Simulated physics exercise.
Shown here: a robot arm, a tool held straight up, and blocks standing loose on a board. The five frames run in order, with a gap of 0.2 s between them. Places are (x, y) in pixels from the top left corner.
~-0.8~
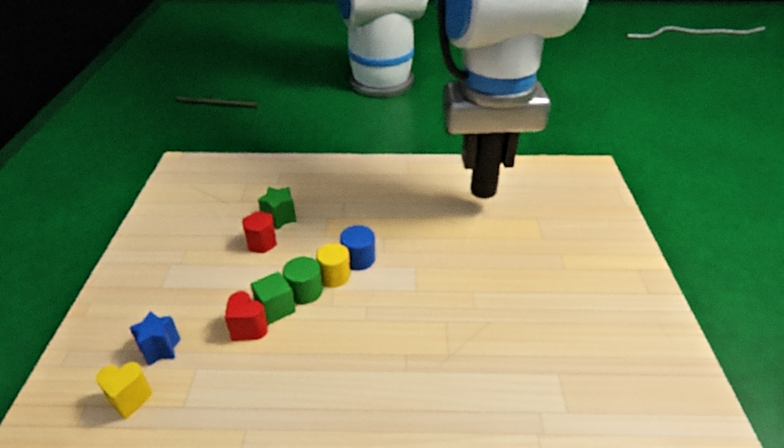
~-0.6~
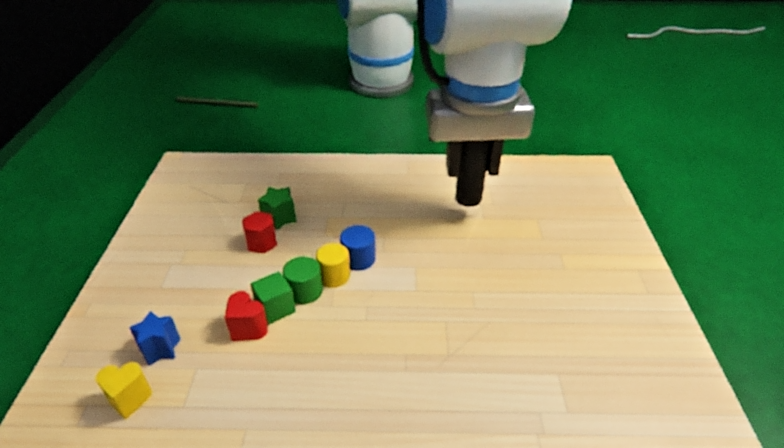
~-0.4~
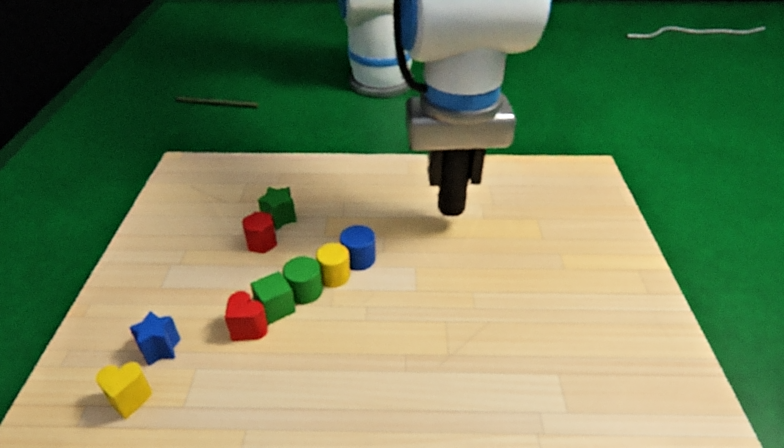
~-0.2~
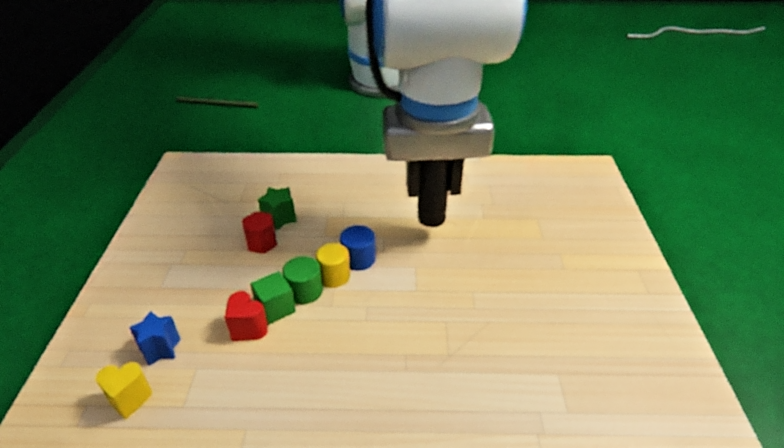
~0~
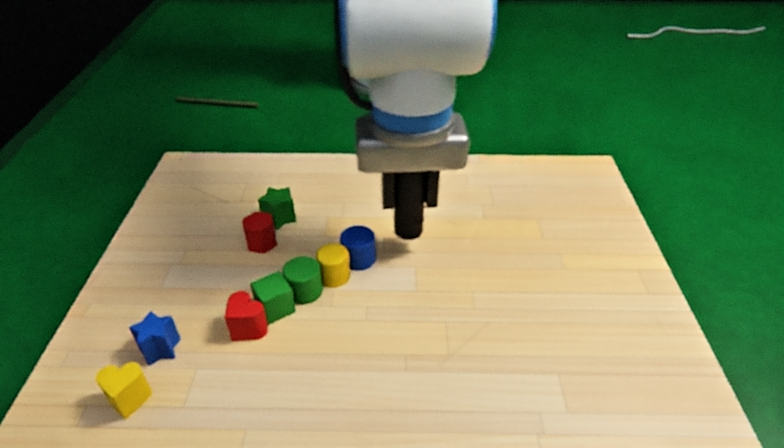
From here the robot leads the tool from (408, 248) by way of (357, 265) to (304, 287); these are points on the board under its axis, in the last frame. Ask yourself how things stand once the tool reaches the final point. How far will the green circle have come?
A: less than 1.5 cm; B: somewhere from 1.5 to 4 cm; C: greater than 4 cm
My answer is option B.
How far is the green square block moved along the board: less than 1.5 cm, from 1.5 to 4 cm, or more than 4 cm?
Travel: 1.5-4 cm.
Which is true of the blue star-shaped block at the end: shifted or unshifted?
That block stays.
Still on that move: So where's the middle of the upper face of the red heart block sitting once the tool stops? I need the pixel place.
My estimate: (216, 321).
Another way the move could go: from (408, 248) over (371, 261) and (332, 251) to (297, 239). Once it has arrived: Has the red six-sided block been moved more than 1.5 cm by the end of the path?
I believe so.
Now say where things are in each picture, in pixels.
In the first picture, lower end of the tool (483, 192), tops of blocks, blue star-shaped block (150, 326), red heart block (242, 305), green square block (271, 285), green circle (301, 268), yellow circle (332, 253), blue circle (357, 236).
In the second picture, tool (468, 200), blocks as before.
In the third picture, tool (451, 209), blocks as before.
In the fourth picture, tool (431, 219), blocks as before.
In the fifth picture, tool (409, 232), blue star-shaped block (150, 326), red heart block (242, 305), green square block (271, 285), green circle (301, 268), yellow circle (332, 253), blue circle (357, 236).
On the path given first. One third of the way, tool (374, 242); green square block (264, 288); green circle (295, 272); yellow circle (319, 252); blue circle (341, 233).
Two thirds of the way, tool (338, 256); red heart block (239, 307); green square block (264, 288); green circle (295, 272); yellow circle (301, 248); blue circle (324, 230).
At the end, tool (302, 271); blue star-shaped block not moved; red heart block (216, 321); green square block (244, 303); green circle (275, 284); yellow circle (280, 249); blue circle (324, 230).
